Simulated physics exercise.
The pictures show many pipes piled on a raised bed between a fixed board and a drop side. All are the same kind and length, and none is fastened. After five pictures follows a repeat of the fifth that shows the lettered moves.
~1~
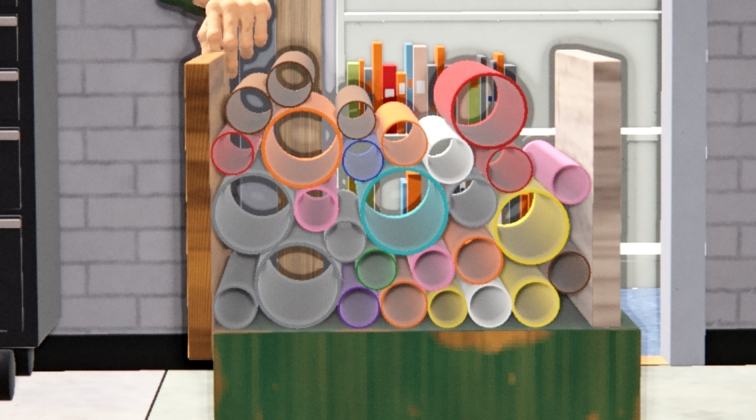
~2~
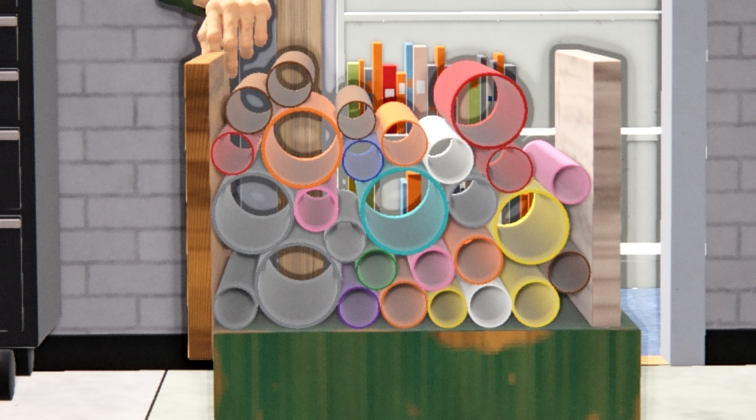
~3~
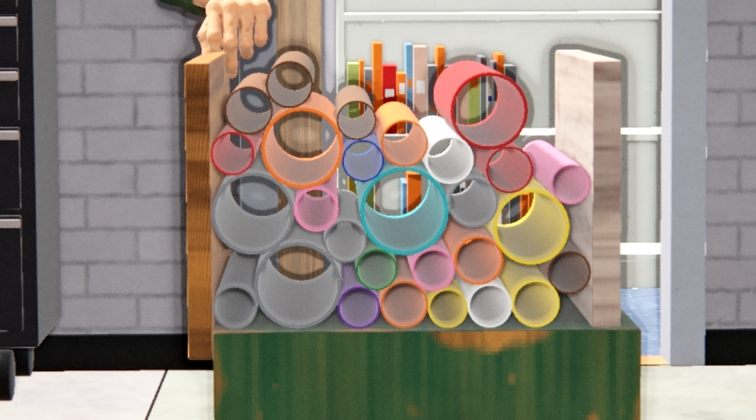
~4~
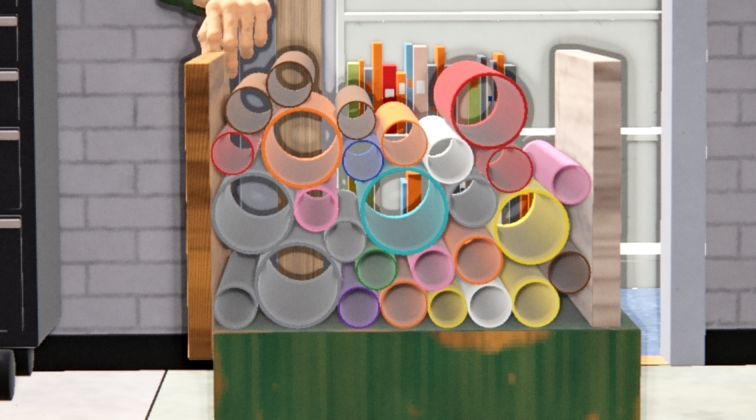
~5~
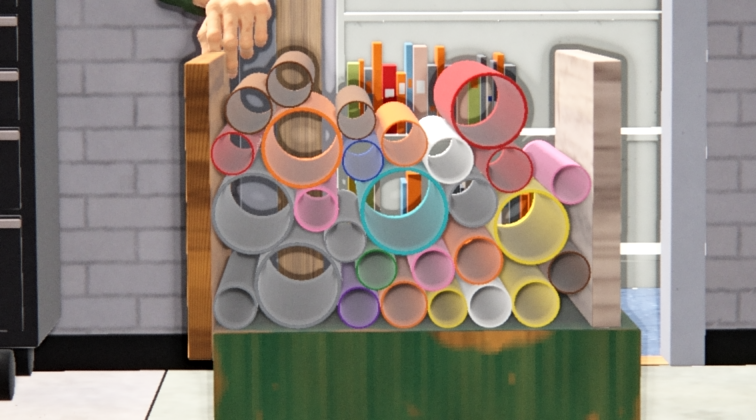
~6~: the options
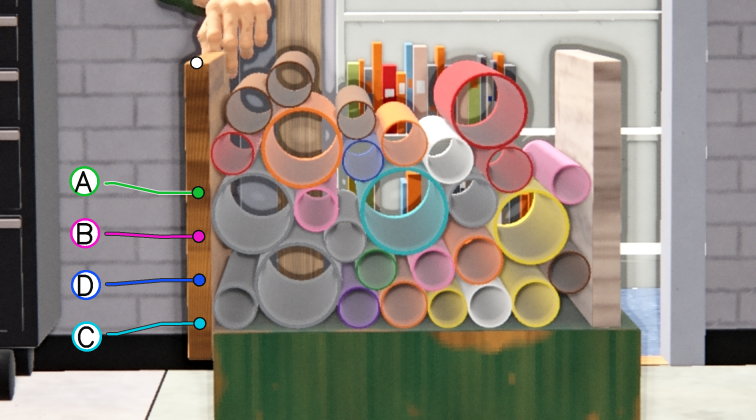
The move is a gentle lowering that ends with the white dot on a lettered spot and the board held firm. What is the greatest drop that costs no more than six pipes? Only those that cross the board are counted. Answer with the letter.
Mark D is as low as it can go.
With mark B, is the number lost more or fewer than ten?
At B, fewer than ten.
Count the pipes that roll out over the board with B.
The count is three.
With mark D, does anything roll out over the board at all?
At D: Yes.
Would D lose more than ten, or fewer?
It loses fewer than ten.
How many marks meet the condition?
Three of the four.
On the copy, A at (198, 192); B at (199, 236); C at (200, 324); D at (199, 280); the white dot at (197, 63).
On D. First, top of the board (210, 158).
Then, top of the board (211, 266).
Finally, top of the board (211, 279), three out over the board.
By contrast, A two out over the board; B three out over the board; C more than six out over the board.
